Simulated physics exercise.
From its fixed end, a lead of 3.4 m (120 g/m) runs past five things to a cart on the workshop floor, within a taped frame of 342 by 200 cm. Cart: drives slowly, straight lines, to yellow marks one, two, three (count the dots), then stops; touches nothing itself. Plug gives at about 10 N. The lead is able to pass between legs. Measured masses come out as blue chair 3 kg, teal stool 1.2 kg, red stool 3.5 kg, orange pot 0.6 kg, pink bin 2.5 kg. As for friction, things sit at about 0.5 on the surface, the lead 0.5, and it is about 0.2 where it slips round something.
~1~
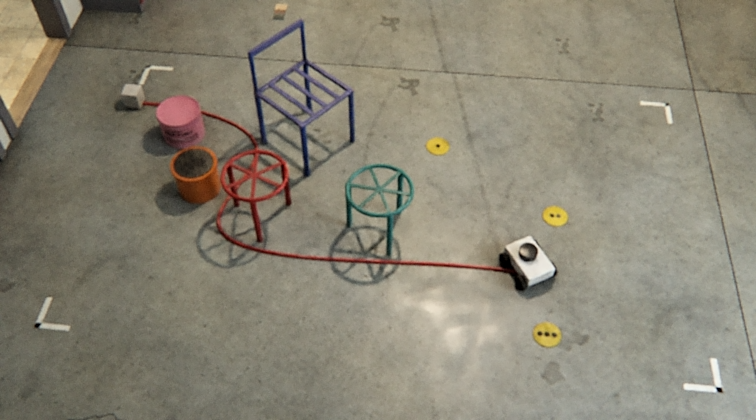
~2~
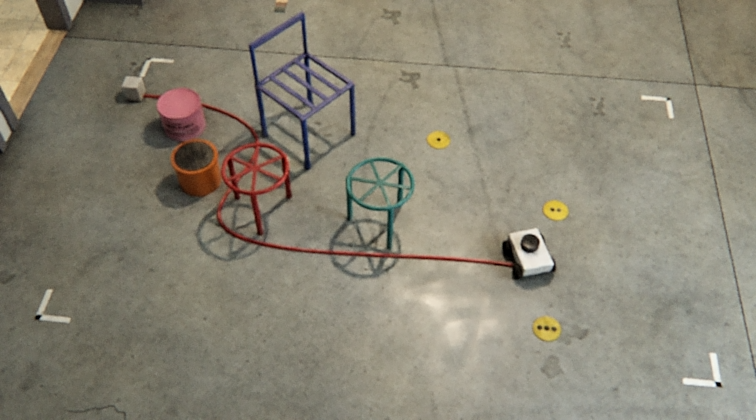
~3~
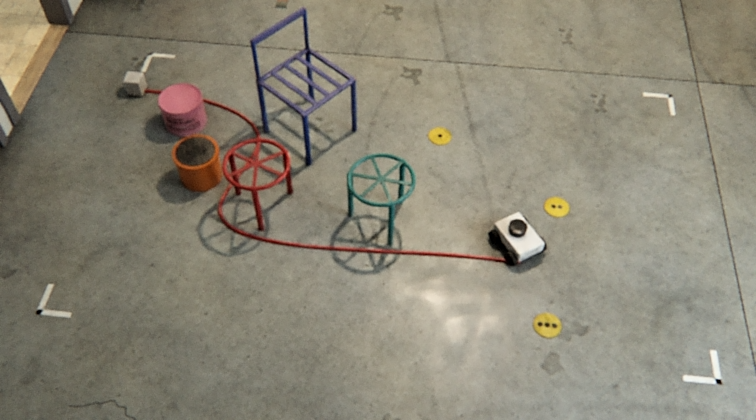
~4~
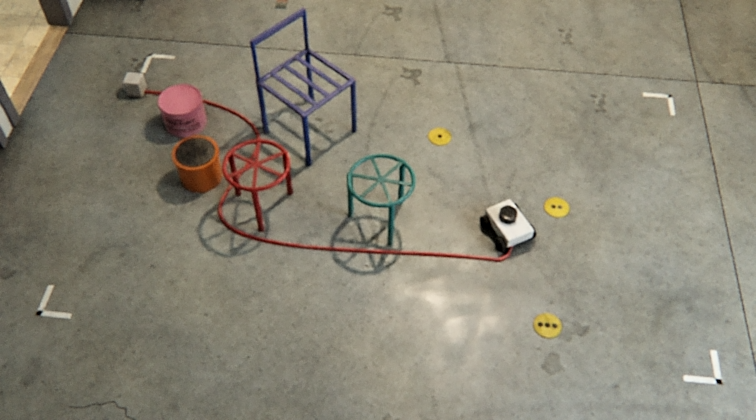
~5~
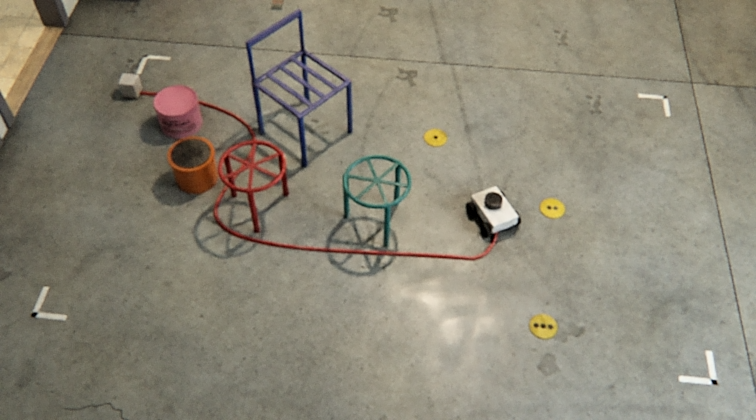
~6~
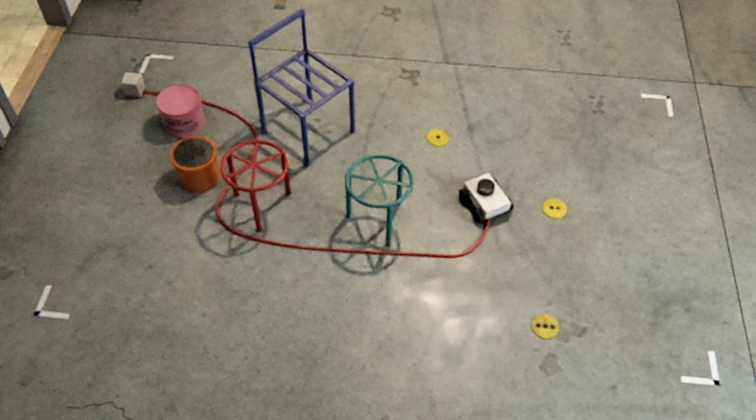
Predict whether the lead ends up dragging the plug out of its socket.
Still connected.
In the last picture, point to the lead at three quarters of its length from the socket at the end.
You'll find it somewhere near (414, 246) in the final picture.
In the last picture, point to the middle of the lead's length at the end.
The halfway point lies around pixel (262, 233).
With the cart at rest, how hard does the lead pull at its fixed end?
About 0 N.
Next, cart at (441, 141), lead slack at the fixed end; nothing else has moved.
Then, cart at (511, 181), lead slack at the fixed end; nothing else has moved.
After that, cart at (552, 246), lead slack at the fixed end; nothing else has moved.
Later, cart at (545, 324), lead slack at the fixed end; nothing else has moved.
At the end, cart at (545, 324), lead slack at the fixed end; nothing else has moved.
